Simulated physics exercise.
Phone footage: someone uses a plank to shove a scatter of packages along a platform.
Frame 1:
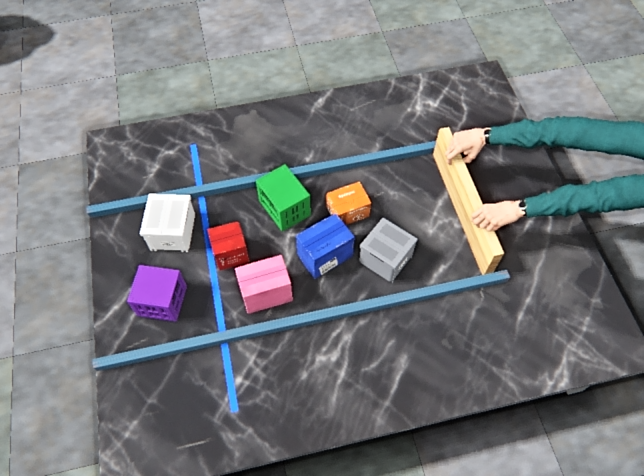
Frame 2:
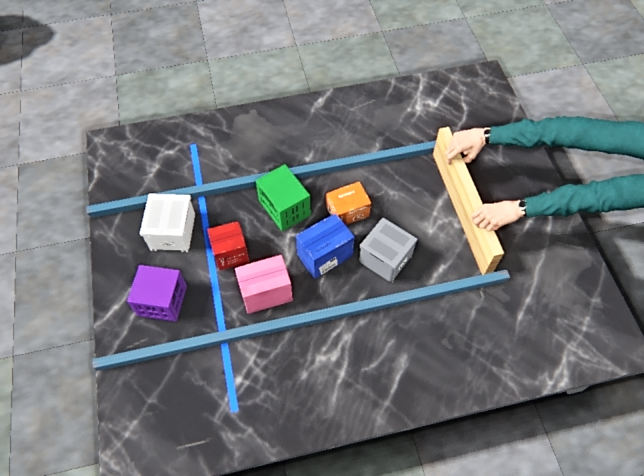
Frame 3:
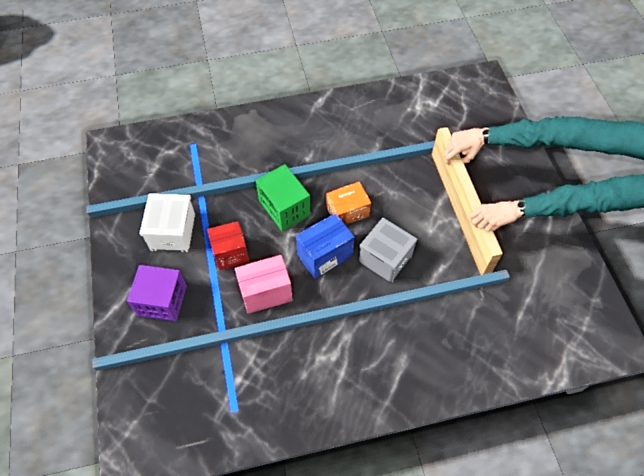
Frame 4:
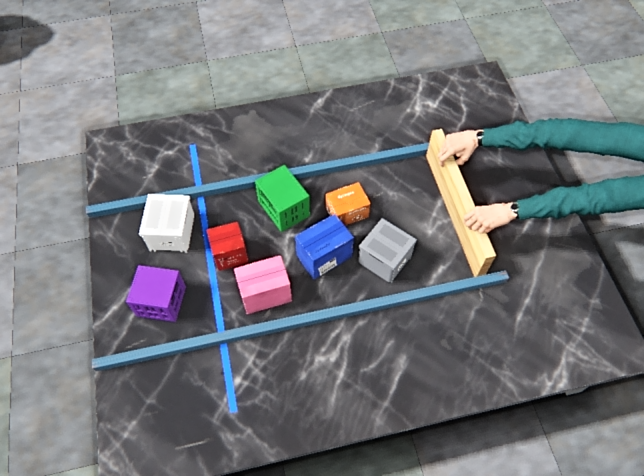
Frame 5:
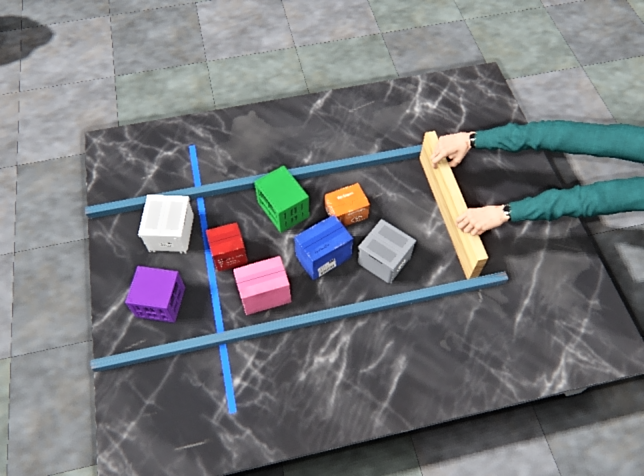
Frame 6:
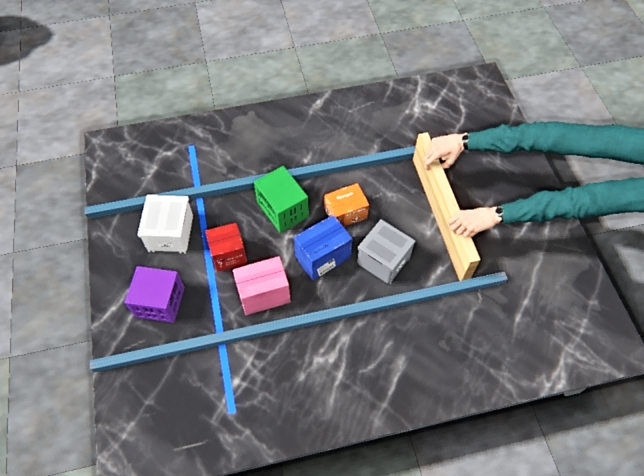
Two hands slide a wooden plank slightly left toward colourful crates that stay almost still.
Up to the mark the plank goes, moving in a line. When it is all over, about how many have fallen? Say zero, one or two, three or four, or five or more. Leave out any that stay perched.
When it is all over, the number fallen is zero.
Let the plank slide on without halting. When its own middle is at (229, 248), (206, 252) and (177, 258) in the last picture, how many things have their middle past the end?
By position: 0 / 0 / 2.
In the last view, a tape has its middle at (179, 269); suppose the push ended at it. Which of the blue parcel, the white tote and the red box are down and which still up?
The blue parcel keeps its place; the white tote is gone; and the red box keeps its place.
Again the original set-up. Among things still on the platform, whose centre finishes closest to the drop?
It's the white tote.
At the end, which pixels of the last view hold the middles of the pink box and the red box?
You'll find the pink box at roughly (138, 318) and the red box at roughly (130, 254).
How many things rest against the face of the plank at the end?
2.
A little later, none off yet; purple crate at rest near (156, 295); white tote at rest near (167, 224); red box at rest near (227, 248).
Next, none off yet; purple crate at rest near (156, 295); white tote at rest near (167, 224); red box moving near (226, 247).
Later still, none off yet; purple crate shifted a little near (150, 295); white tote shifted a little near (150, 223); red box shifted about its own width near (177, 245).
When it is over, the number that fall off is zero.
